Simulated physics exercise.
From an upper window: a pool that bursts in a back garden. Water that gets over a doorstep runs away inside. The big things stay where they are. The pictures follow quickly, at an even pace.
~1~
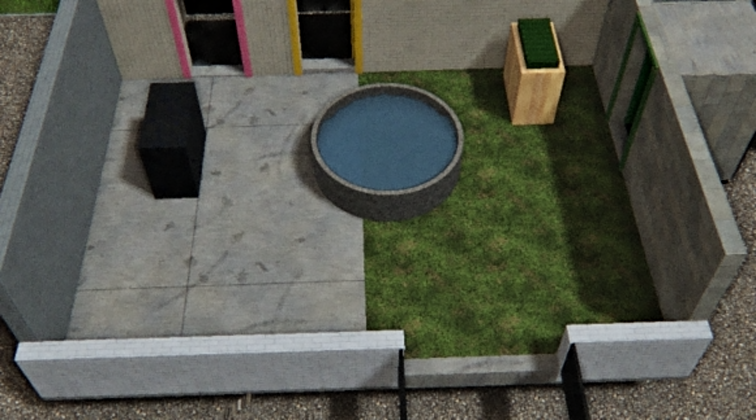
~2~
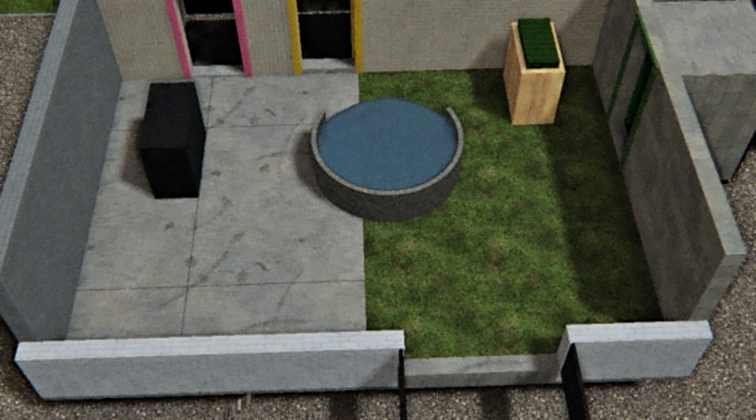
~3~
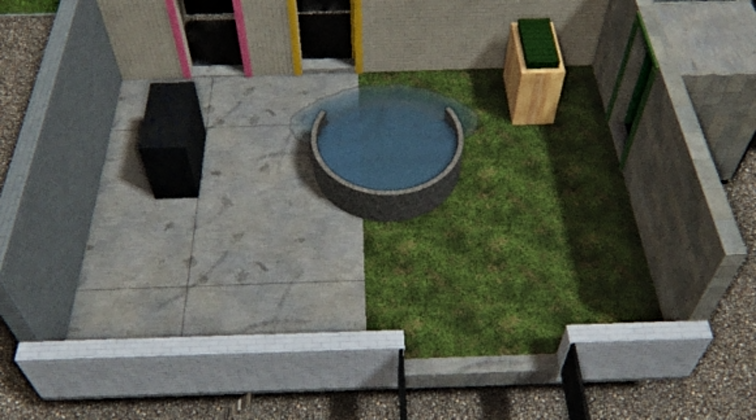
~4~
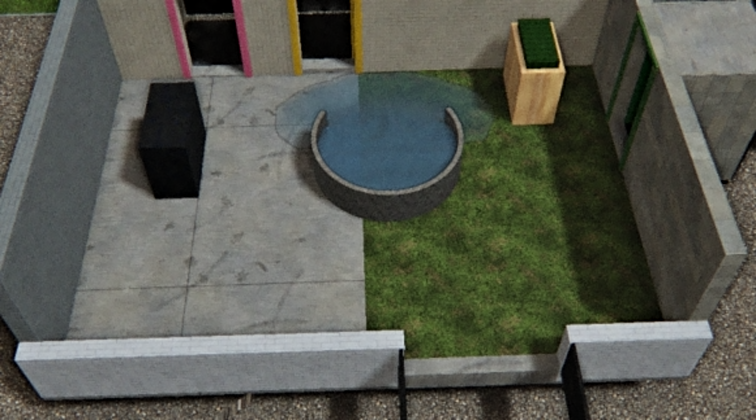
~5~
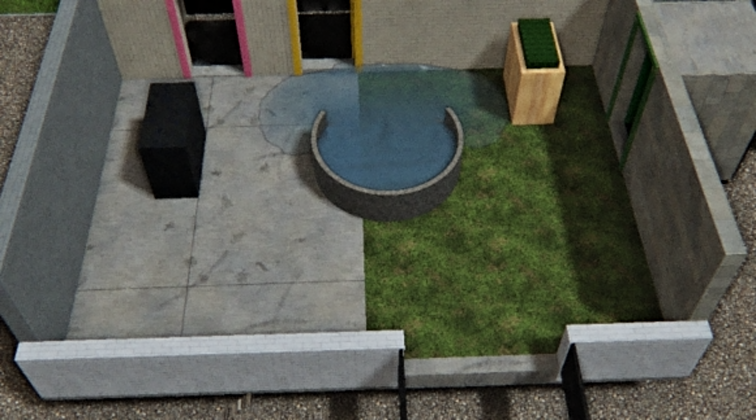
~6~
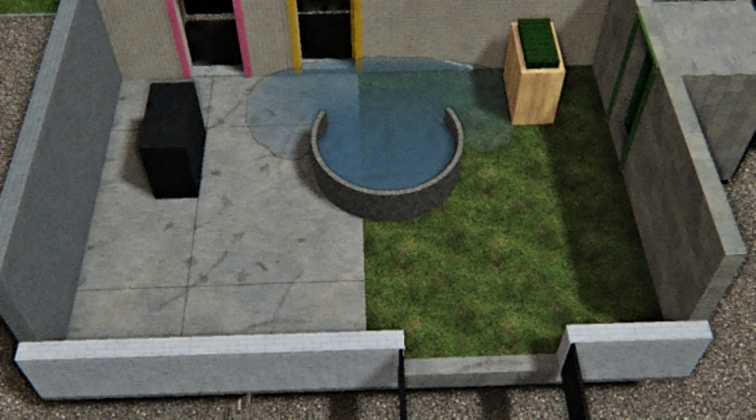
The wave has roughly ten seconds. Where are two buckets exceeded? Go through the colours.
In the end: The pink door lets in a lot; the green door admits no more than that; the yellow door lets in a lot.
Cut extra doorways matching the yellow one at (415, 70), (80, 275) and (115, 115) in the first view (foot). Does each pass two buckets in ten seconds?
In turn: Takes more, lets less in, passes that mark.
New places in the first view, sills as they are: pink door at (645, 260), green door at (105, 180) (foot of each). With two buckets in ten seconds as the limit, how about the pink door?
Then: The pink one takes less.
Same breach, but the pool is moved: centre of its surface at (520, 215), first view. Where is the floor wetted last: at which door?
The pink one.
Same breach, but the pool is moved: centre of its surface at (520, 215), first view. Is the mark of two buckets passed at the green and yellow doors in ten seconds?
One by one: The green one goes over; the yellow one holds.
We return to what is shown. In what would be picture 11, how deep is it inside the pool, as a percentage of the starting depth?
About 48 per cent.
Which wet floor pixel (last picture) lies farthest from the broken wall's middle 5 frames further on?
Around (165, 85).
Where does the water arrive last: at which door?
That is the green-painted one.
A moment on, water covers 20 % of the floor; the pink door wet at the sill, nothing in, the green door not reached, the yellow door over two buckets in.
Next, water covers 25 % of the floor; the pink door under two buckets in, the green door not reached, the yellow door far over two buckets in.
Then, water covers 45 % of the floor; the pink door under two buckets in, the green door wet at the sill, nothing in, the yellow door far over two buckets in.
Later, water covers 75 % of the floor; the pink door over two buckets in, the green door wet at the sill, nothing in, the yellow door far over two buckets in.
In the end, water covers 95 % of the floor; the pink door over two buckets in, the green door wet at the sill, nothing in, the yellow door far over two buckets in.
